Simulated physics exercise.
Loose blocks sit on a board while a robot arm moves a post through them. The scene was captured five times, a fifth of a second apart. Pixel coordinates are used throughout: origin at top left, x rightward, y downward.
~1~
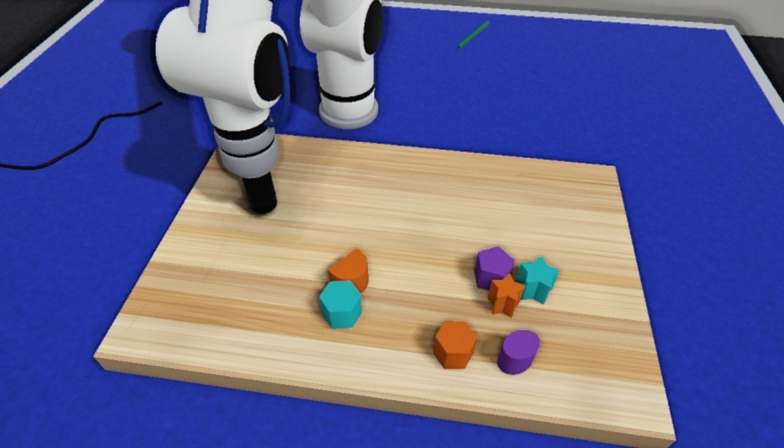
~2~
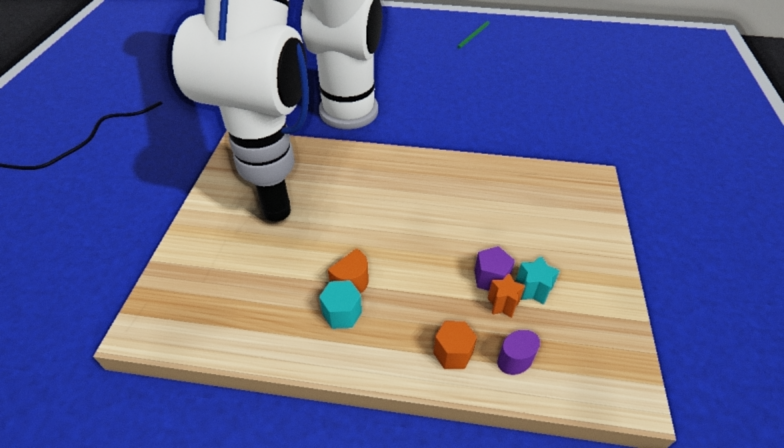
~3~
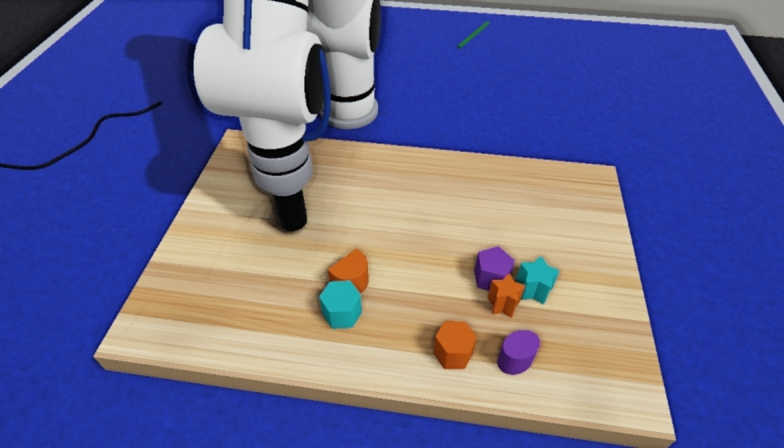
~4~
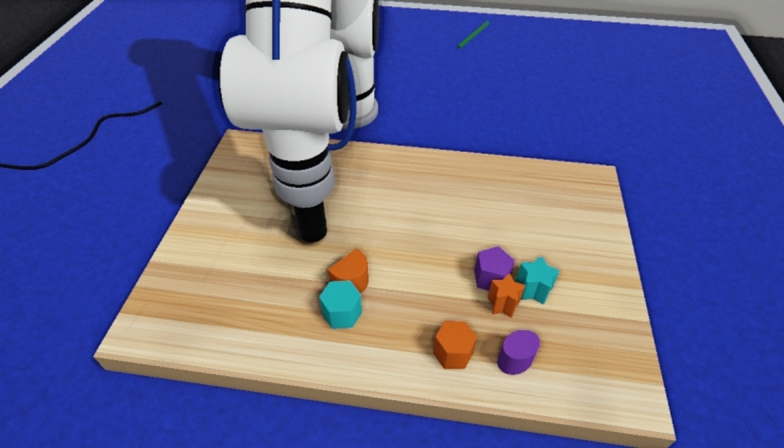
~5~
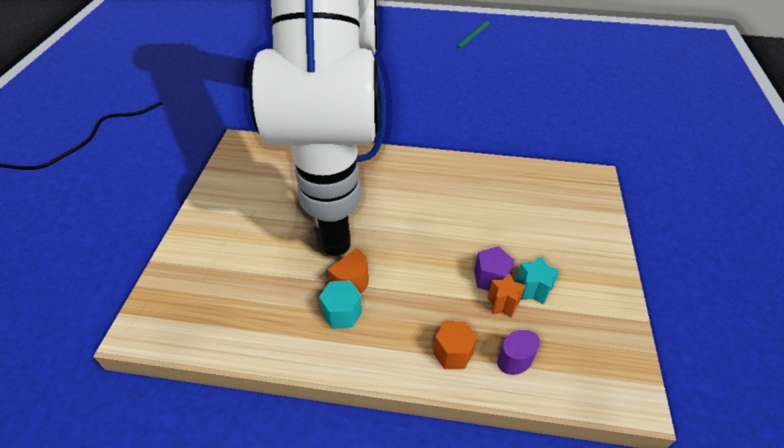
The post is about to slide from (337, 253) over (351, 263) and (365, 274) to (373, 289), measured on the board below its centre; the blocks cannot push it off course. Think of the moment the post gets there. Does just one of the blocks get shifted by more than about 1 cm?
Going by the path, no.
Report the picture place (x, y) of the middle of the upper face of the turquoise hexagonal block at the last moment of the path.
Expect it around (330, 313).
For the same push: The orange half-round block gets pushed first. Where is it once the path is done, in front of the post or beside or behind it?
My answer is that the orange half-round block is still ahead.
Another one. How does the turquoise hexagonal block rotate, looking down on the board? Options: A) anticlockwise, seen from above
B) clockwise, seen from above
B.
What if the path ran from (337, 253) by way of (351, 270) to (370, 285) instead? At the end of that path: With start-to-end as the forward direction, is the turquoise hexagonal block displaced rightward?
My answer is yes.
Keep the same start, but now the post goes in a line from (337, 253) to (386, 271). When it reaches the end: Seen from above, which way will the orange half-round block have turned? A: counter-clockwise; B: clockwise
B.
What follows on the original path. Halfway along, post at (358, 261); turquoise hexagonal block at (338, 301); orange half-round block at (357, 273), turned 30° clockwise.
At the end, post at (373, 282); turquoise hexagonal block at (330, 313), turned 25° clockwise; orange half-round block at (363, 294), turned 70° clockwise.
